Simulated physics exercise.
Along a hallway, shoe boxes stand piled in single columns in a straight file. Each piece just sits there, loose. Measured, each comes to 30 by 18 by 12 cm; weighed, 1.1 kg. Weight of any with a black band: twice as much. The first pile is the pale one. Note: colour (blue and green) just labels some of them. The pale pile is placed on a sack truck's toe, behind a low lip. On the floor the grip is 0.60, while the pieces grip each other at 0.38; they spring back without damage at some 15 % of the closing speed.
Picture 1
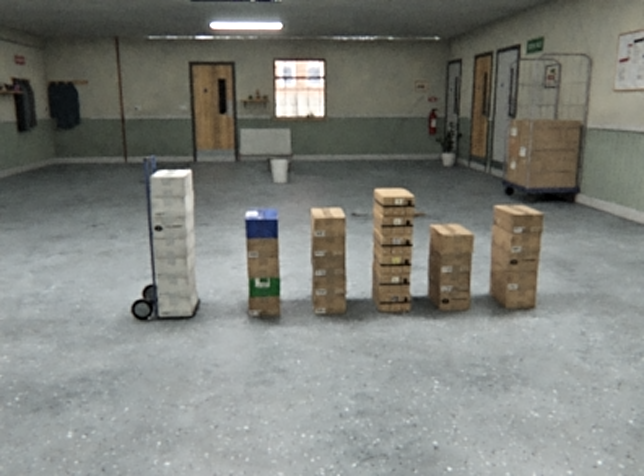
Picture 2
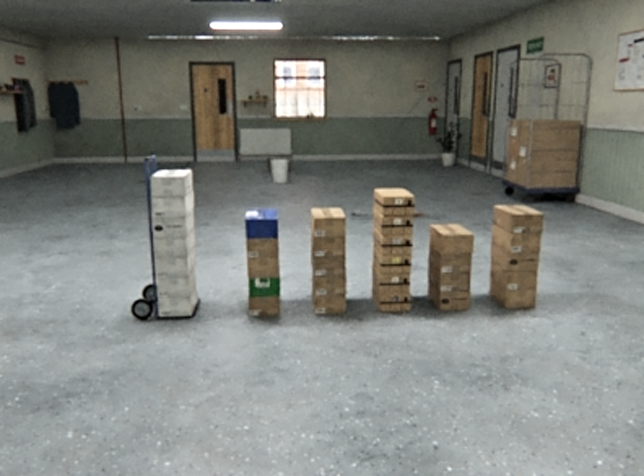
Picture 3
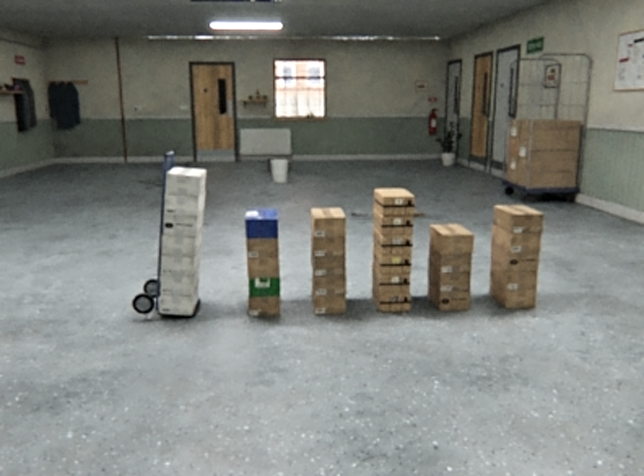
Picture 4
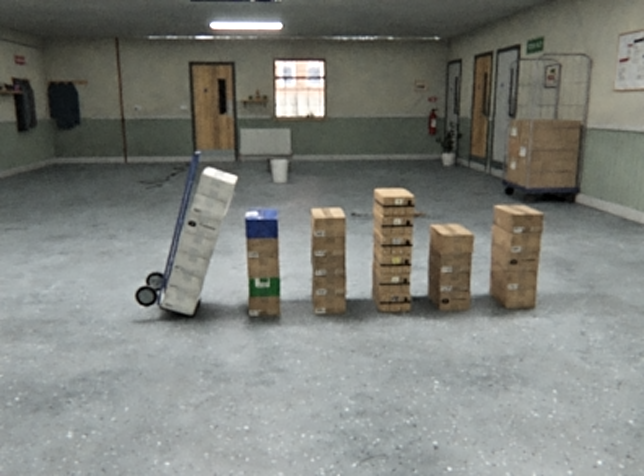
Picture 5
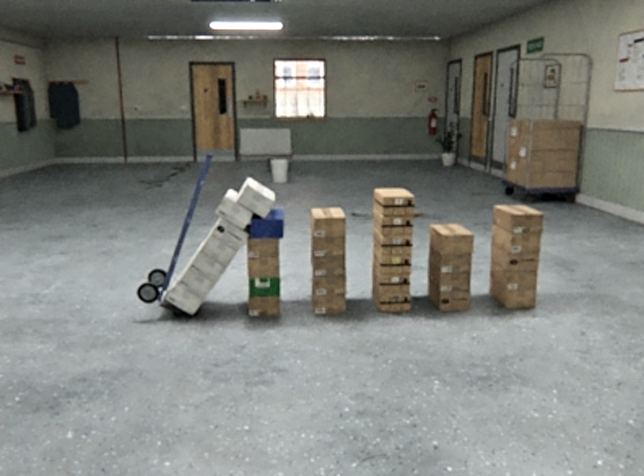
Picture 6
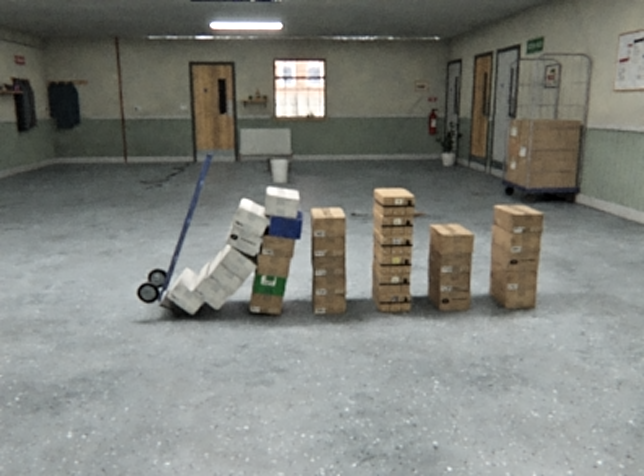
A sack truck tilted forward, leaning its pale stack of boxes toward the next pile, until the upper boxes slid against it, one landing on the blue box, and that neighbouring pile leaned right.
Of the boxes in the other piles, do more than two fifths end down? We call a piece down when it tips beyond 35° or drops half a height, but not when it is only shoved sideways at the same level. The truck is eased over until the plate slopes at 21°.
No.
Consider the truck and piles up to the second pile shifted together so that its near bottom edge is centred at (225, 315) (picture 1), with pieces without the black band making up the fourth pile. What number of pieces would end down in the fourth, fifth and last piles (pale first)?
The tally would be fourth 0, then fifth 0, then last 0.
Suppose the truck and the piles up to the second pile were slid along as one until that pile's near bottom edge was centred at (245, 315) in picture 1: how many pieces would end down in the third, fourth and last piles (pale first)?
Count of fallen pieces - third: 0; fourth: 0; last: 0.
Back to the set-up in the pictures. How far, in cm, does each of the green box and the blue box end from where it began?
The green one ends 20 cm from its start and the blue one 40 cm.
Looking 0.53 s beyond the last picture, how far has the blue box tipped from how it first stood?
Tilt from start: Approx. 30 degrees.
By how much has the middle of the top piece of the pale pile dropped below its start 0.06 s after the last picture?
The top piece is some 15 centimetres lower than at the start.
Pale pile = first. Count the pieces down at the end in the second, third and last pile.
Pieces by pile: Second 4, third 0, last 0.
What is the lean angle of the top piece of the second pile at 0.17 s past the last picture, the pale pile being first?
Roughly 20 degrees.
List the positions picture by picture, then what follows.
In the first frame (places mark the middle of the side facing us), truck frame (148, 192) 0° forward; green box (264, 288); blue box (262, 229); the rest undisturbed.
Truck frame (148, 192) 0° forward; blue box (262, 229), in the second frame.
Truck frame (164, 189) 7° forward, top of the pale pile leaning 6°; blue box (262, 229); the rest undisturbed, in the third frame.
Truck frame (187, 186) 16° forward, top of the pale pile leaning 19°; blue box (262, 229); the rest undisturbed, in the fourth frame.
Truck frame (198, 187) 21° forward, top of the pale pile leaning 33°; blue box (267, 229) shifted 33 mm; one has shifted, in the fifth frame.
Truck frame (198, 187) 21° forward, top of the pale pile leaning 9°; blue box (286, 228) leaning 9°; green box (270, 286) leaning 9°; steepest lean 9°, the box at (279, 247); 5 disturbed, none down, in the sixth frame.
Then, 0.06 s after the last picture, 7 of the pale pile down; none of the 25 other boxes down, 5 disturbed; blue box leaning 12°; green box leaning 12°.
Then, 0.17 s after the last picture, 7 of the pale pile down; none of the 25 other boxes down, 7 disturbed; green box leaning 18°; blue box leaning 18°.
Then, 0.37 s after the last picture, 7 of the pale pile down; none of the 25 other boxes down, 10 disturbed; blue box leaning 29°, 55 mm lower; green box leaning 29°.
Then, 0.53 s after the last picture, 6 of the pale pile down; 4 of the 25 other boxes down; green box leaning 45°, 38 mm lower; blue box leaning 31°, 10 cm lower.
At rest, 6 of the pale pile down; 4 of the 25 other boxes down; green box leaning 41°, 47 mm lower; blue box leaning 32°, 12 cm lower. That is 16 per cent. As the last picture would show them, middles, green box near (293, 287), blue box near (331, 241).
